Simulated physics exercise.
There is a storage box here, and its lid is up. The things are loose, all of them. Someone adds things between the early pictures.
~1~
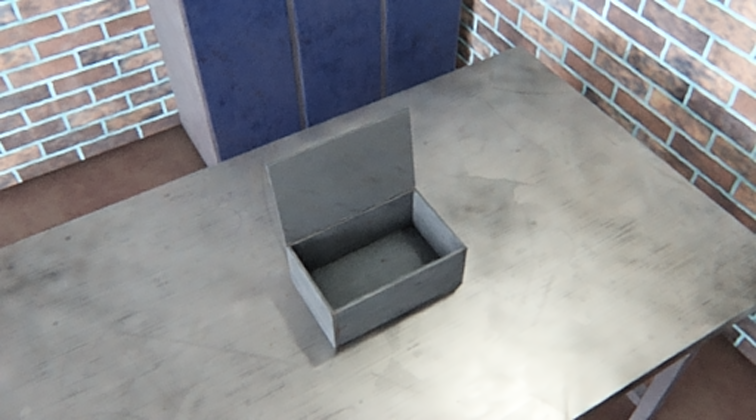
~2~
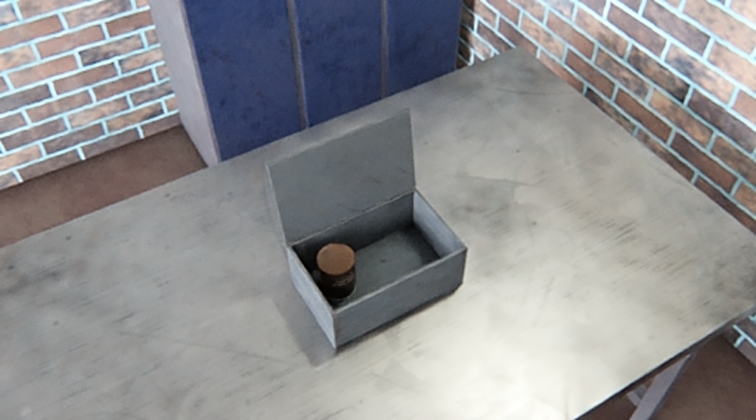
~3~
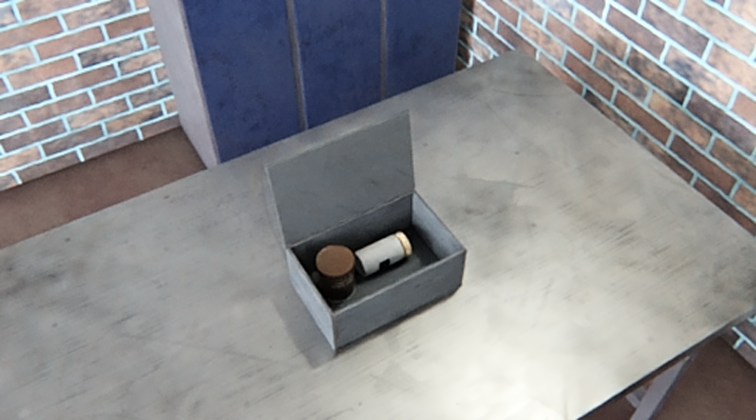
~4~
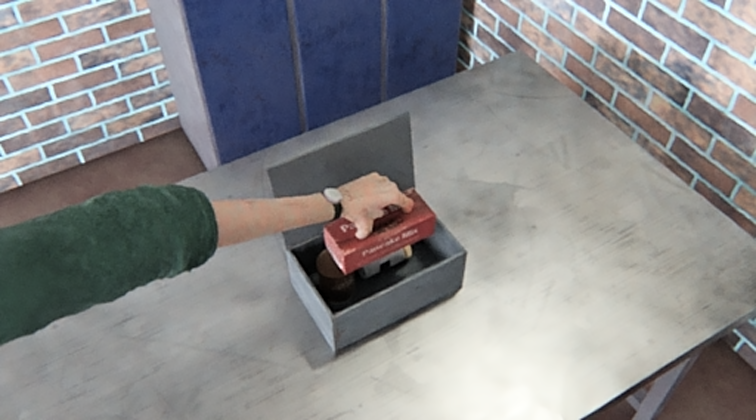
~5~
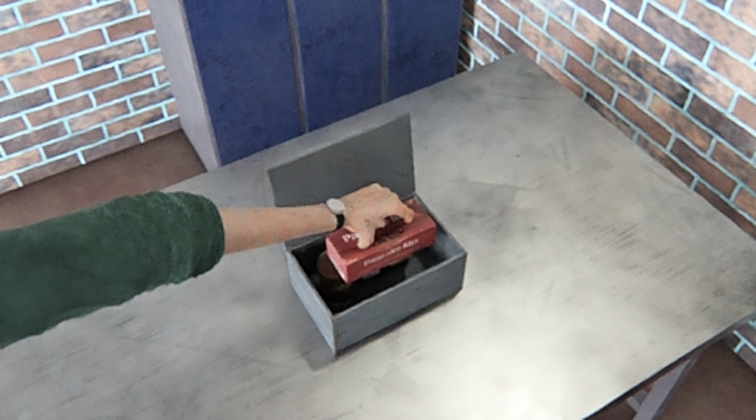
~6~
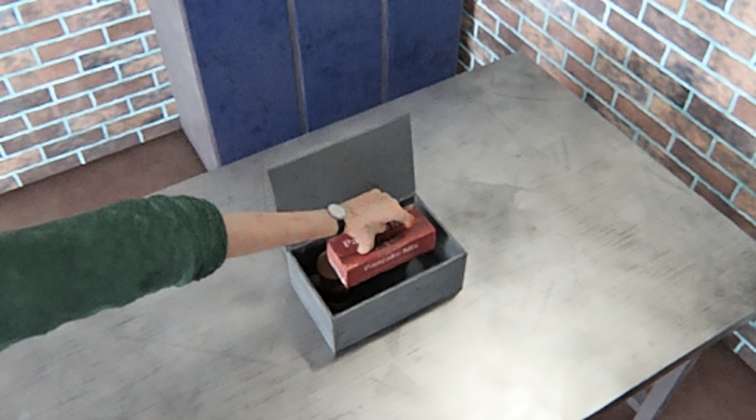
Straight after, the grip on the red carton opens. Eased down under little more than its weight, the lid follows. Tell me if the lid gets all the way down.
It does.
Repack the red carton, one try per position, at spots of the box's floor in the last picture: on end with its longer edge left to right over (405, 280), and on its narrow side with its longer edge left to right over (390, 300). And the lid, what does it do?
Lid: First try open, second try closed.
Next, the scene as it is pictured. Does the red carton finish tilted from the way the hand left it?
At the finish it goes crooked.
Then, 0.90 s later than the last frame, lid starting down; red carton on its side near (398, 286); white shaker moved a little.
Then, 1.60 s later than the last frame, lid 61° above the rim; red carton on its side near (398, 286); white shaker moved a little.
Then, 2.20 s later than the last frame, lid 20° above the rim; red carton on its side near (398, 286); white shaker moved a little.
When it is over, lid shut; lying over in the box, red carton; the other 2 as before. End places, in pixels of the last picture, red carton near (398, 286).
